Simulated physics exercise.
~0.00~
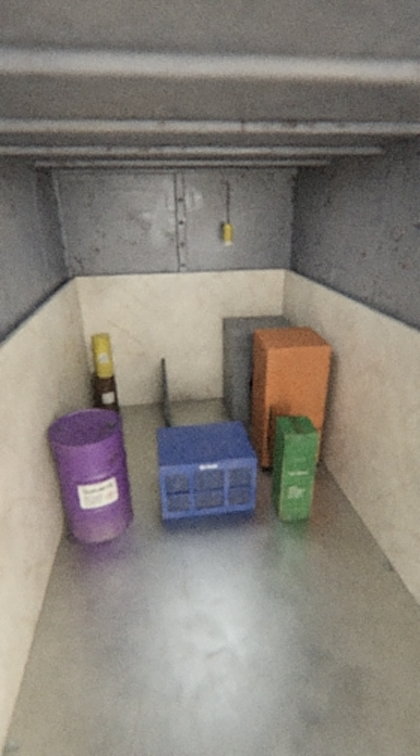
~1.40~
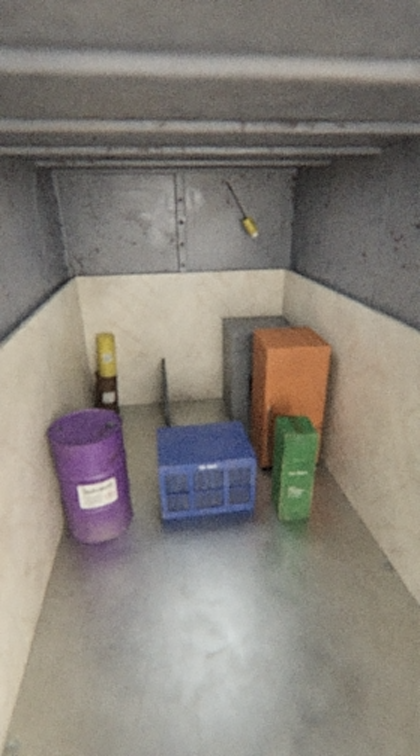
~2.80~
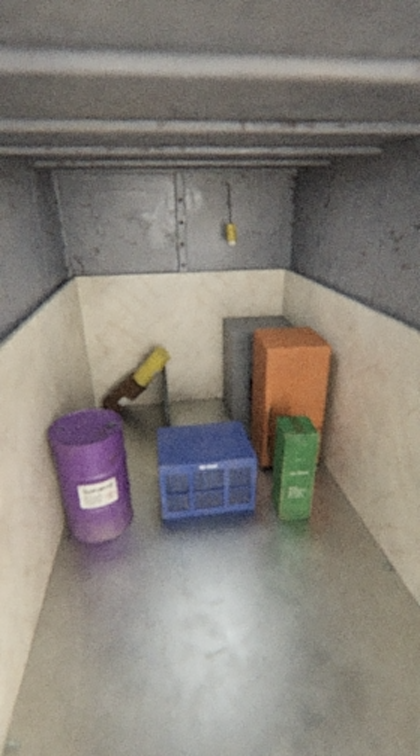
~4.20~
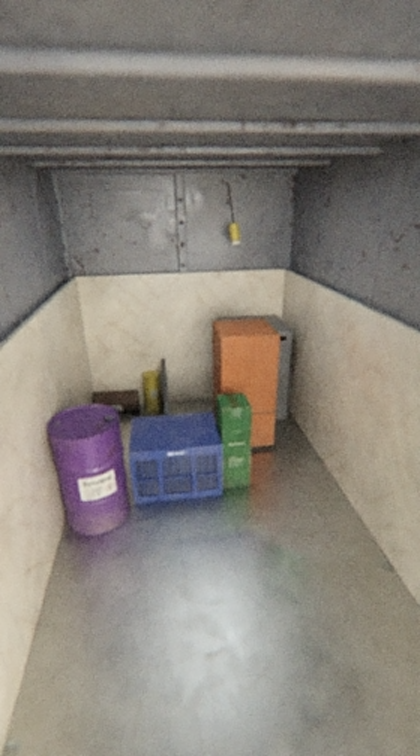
Orange appliance, blue chest and green box sliding left in a van load bay after stacked canisters tip, the brown one ending on its side.
